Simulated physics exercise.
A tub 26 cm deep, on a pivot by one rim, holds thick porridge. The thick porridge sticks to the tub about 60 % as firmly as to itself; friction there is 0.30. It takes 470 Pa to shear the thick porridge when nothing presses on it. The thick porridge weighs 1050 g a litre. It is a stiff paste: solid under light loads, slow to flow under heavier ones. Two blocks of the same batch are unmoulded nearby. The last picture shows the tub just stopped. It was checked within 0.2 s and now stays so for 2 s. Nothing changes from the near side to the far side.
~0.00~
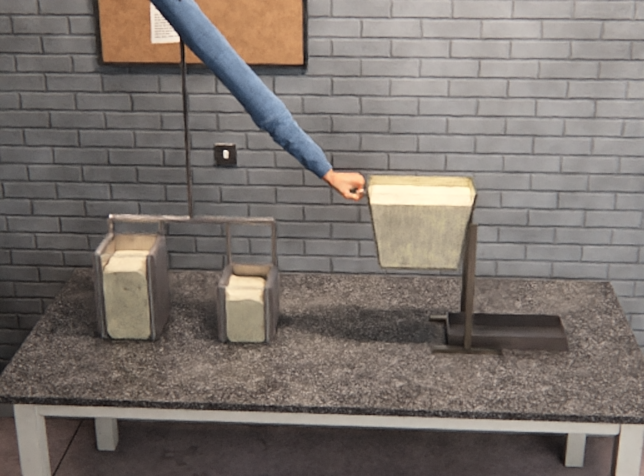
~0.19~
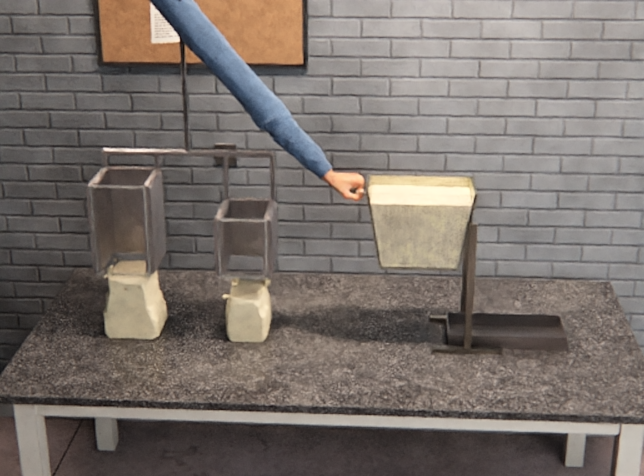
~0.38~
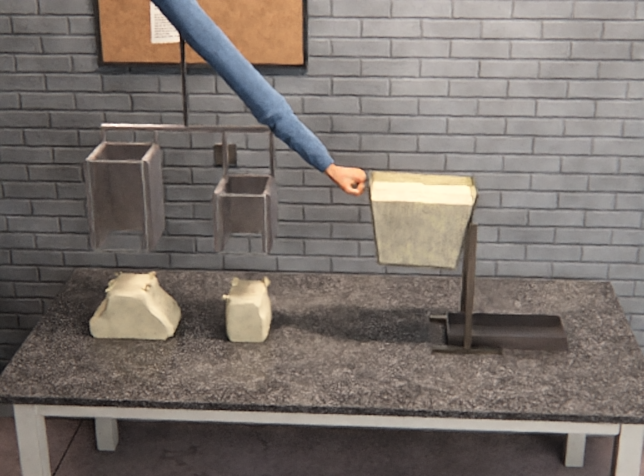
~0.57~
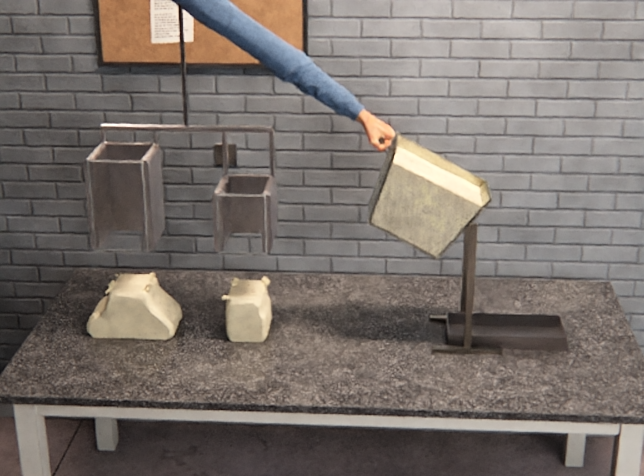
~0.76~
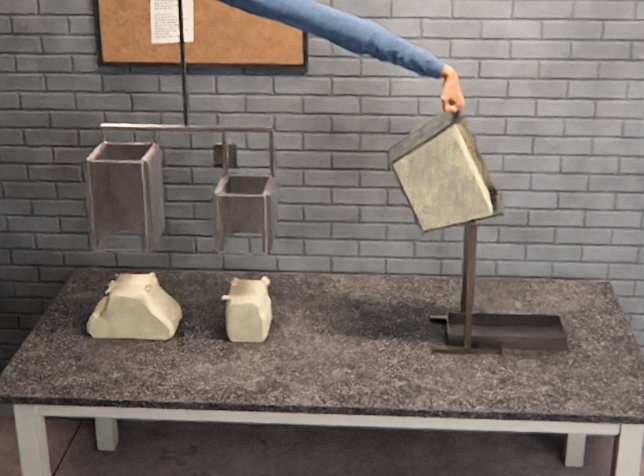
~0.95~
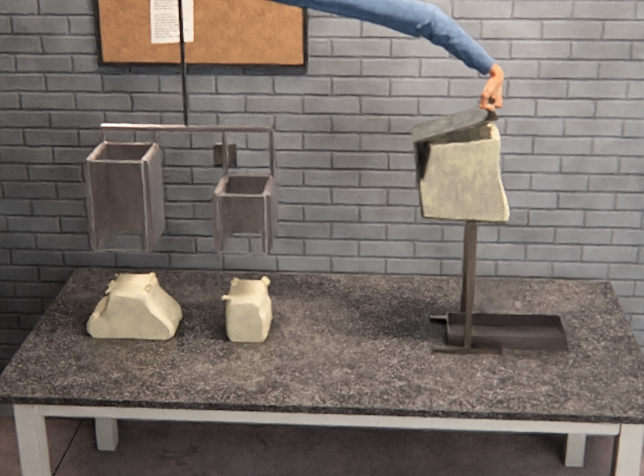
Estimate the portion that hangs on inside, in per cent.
It comes to some 41 %.
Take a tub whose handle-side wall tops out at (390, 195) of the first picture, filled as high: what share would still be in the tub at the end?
It would be near 60 %.
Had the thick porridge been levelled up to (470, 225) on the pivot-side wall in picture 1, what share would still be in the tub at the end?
Then about 65 %.
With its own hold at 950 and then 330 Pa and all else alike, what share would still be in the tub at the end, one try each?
In turn about 100 %, 35 %.
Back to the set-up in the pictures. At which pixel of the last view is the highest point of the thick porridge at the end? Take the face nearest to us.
Around (455, 185).
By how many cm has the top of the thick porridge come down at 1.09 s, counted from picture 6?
Roughly 6 cm.
By 1.09 s, the tub is at 82 degrees and holds 76 %.
By 1.26 s, the tub is at 82 degrees and holds 53 %.
By 1.43 s, the tub is at 82 degrees and holds 43 %.
By 1.60 s, the tub is at 82 degrees and holds 41 %.
By 2.95 s, at the end, the tub is at 82 degrees and holds 41 %.
